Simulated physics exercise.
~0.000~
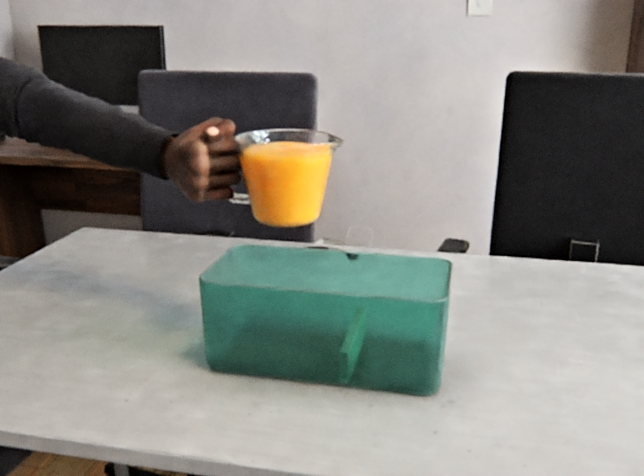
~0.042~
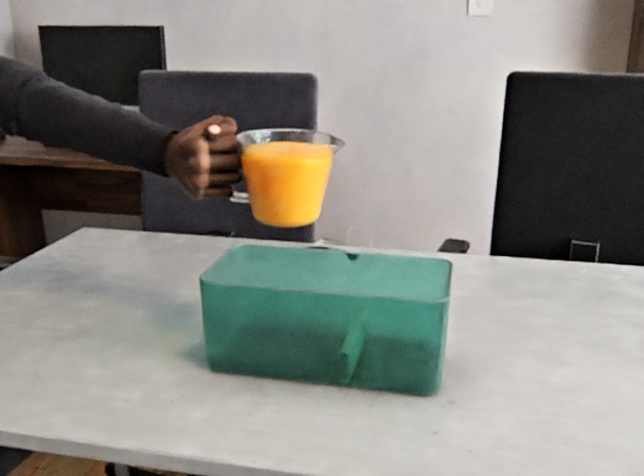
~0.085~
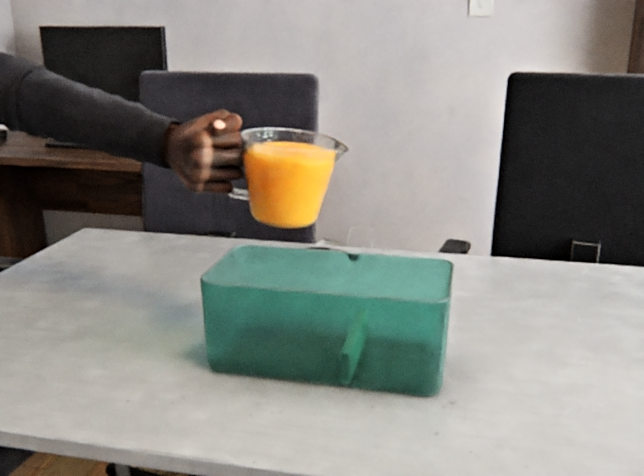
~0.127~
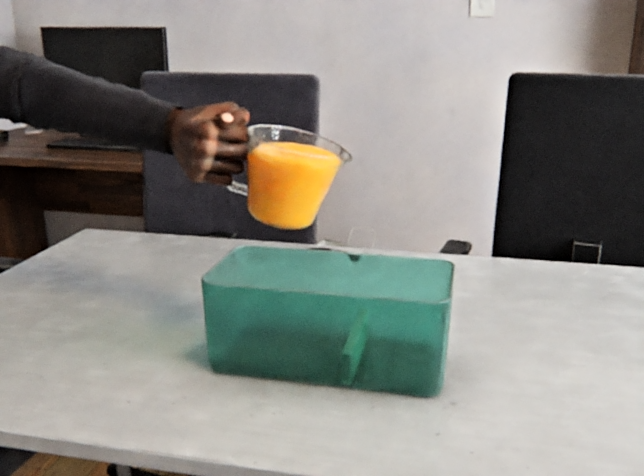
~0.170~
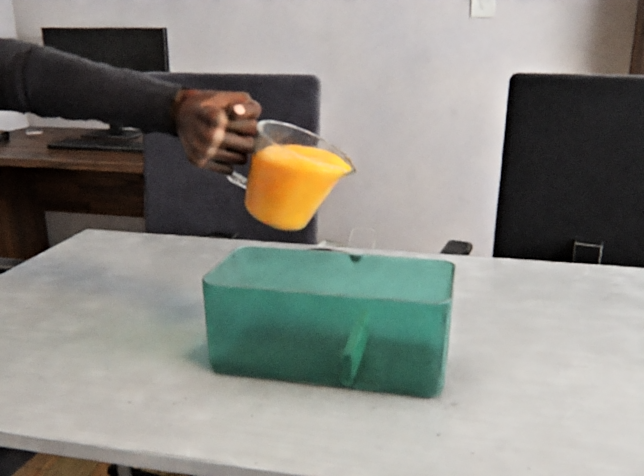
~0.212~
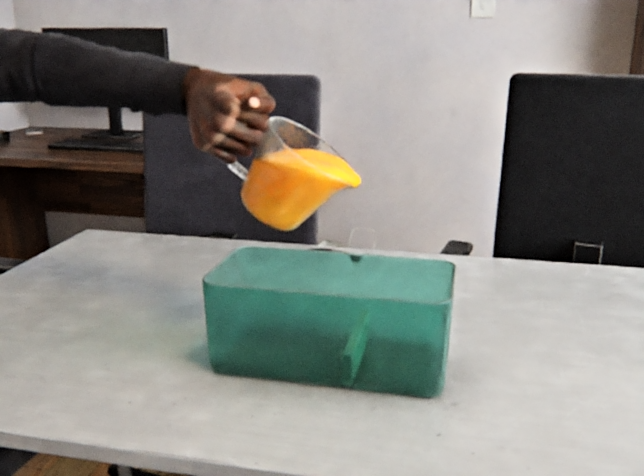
In the video, a hand holds a glass measuring jug of orange juice above a long green basin with a low divider on a table, then gradually tilts it to the right until the juice reaches the spout.
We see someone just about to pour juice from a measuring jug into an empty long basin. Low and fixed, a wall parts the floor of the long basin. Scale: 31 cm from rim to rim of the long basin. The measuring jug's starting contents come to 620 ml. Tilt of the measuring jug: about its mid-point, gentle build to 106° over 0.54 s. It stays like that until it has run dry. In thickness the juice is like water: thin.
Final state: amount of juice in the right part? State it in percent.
Approximately 76 %.
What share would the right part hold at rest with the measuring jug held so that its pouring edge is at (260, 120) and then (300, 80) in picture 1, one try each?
Around 10 per cent first, around 30 per cent next.
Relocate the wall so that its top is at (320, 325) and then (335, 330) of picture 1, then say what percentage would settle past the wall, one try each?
Try 1: 90 %; try 2: 85 %.
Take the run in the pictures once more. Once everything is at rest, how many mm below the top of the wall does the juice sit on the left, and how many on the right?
Roughly 38 mm on the left side and roughly 12 mm on the right.
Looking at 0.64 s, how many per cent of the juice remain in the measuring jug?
4 %.
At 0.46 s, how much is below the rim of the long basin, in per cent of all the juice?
Some 40 per cent.
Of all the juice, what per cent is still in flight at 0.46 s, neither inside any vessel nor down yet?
Estimate: About 24 % of all of it.
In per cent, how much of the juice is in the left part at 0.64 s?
I'd say near 12 percent.
By 0.46 s the tilt is 100° and 35 per cent is still to pour, 1 is left of the wall and 40 right of it.
By 0.64 s the tilt is 106° and 4 per cent is still to pour, 12 is left of the wall and 74 right of it.
By 0.83 s the tilt is 106° and 0 per cent is still to pour, 17 is left of the wall and 79 right of it.
By 1.04 s the tilt is 106° and 0 per cent is still to pour, 20 is left of the wall and 76 right of it.
At rest 20 per cent lies left of the wall, 76 right of it and 4 outside.
